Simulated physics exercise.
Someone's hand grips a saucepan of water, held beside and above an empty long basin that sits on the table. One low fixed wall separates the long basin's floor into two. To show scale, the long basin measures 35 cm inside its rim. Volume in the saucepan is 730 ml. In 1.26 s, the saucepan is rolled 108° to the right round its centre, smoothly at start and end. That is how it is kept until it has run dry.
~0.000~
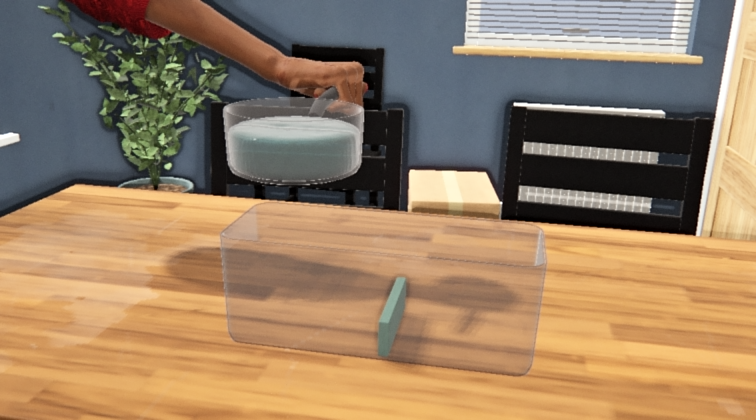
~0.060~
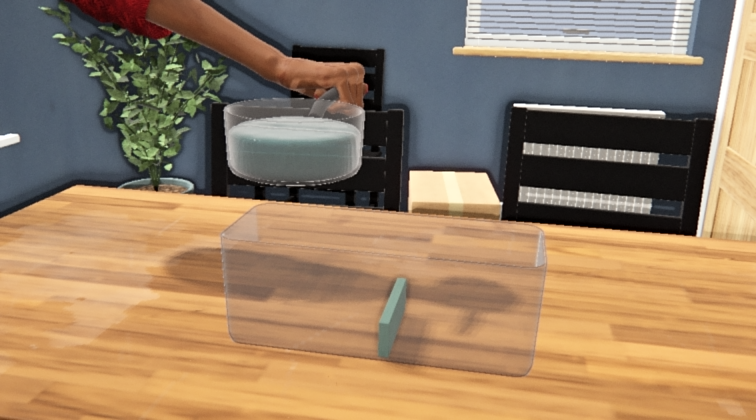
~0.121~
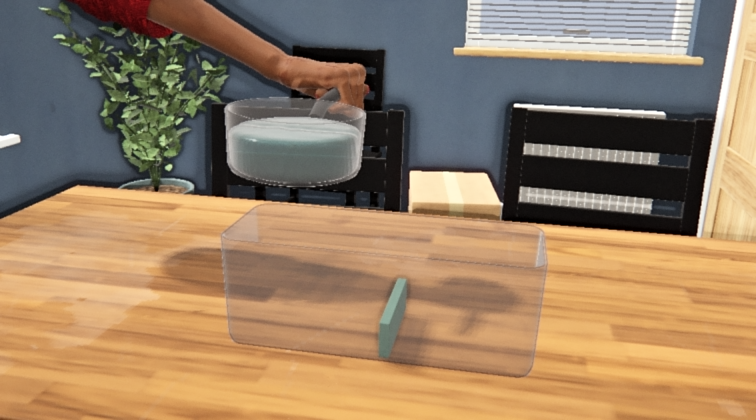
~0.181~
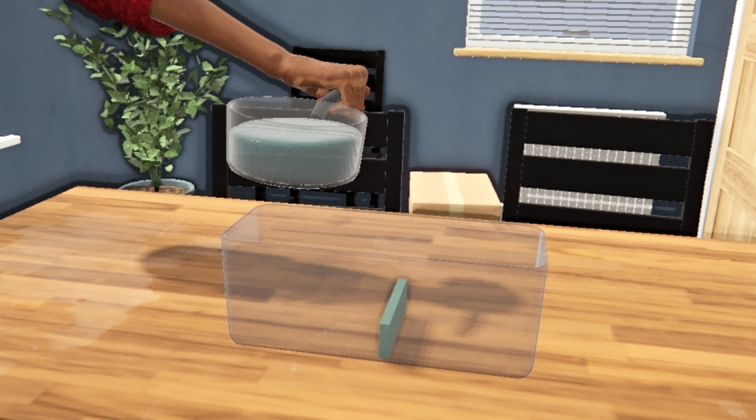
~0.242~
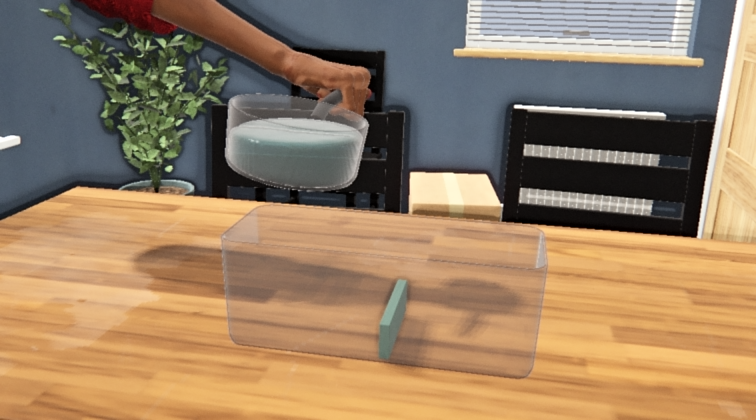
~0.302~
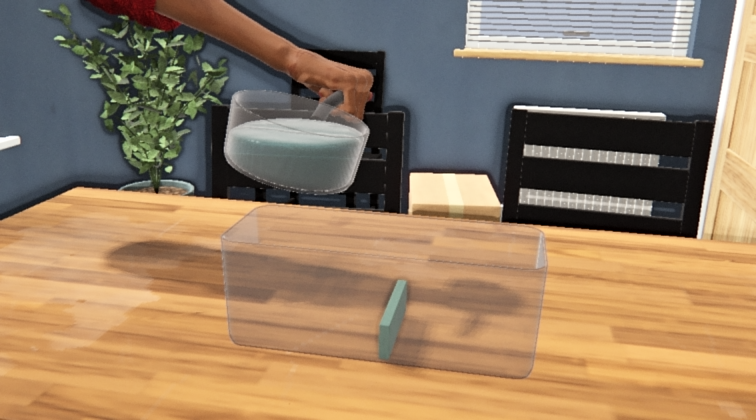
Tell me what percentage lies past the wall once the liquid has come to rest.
Some 58 per cent.
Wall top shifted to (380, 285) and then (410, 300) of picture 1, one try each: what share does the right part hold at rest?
I'd say 70 percent on the first go, 35 percent on the next.
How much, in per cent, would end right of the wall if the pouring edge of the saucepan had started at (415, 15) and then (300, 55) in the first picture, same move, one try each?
First 95, then 5 per cent.
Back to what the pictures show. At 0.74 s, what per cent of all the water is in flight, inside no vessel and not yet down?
28 %.
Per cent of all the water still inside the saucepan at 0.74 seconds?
I'd put it near 48 percent.
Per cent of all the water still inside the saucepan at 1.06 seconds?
Remaining share: Approx. 7 %.
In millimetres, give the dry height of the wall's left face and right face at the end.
Left about 30 mm, while the right is about 22 mm.
Then, 0.74 s in, the tilt is 68° and 48 per cent is still to pour, 3 is left of the wall and 20 right of it.
Then, 1.06 s in, the tilt is 101° and 7 per cent is still to pour, 31 is left of the wall and 58 right of it.
Then, 1.40 s in, the tilt is 108° and 0 per cent is still to pour, 41 is left of the wall and 58 right of it.
Then, 1.76 s in, the tilt is 108° and 0 per cent is still to pour, 41 is left of the wall and 58 right of it.
Finally, 41 per cent lies left of the wall, 58 right of it and 0 outside.
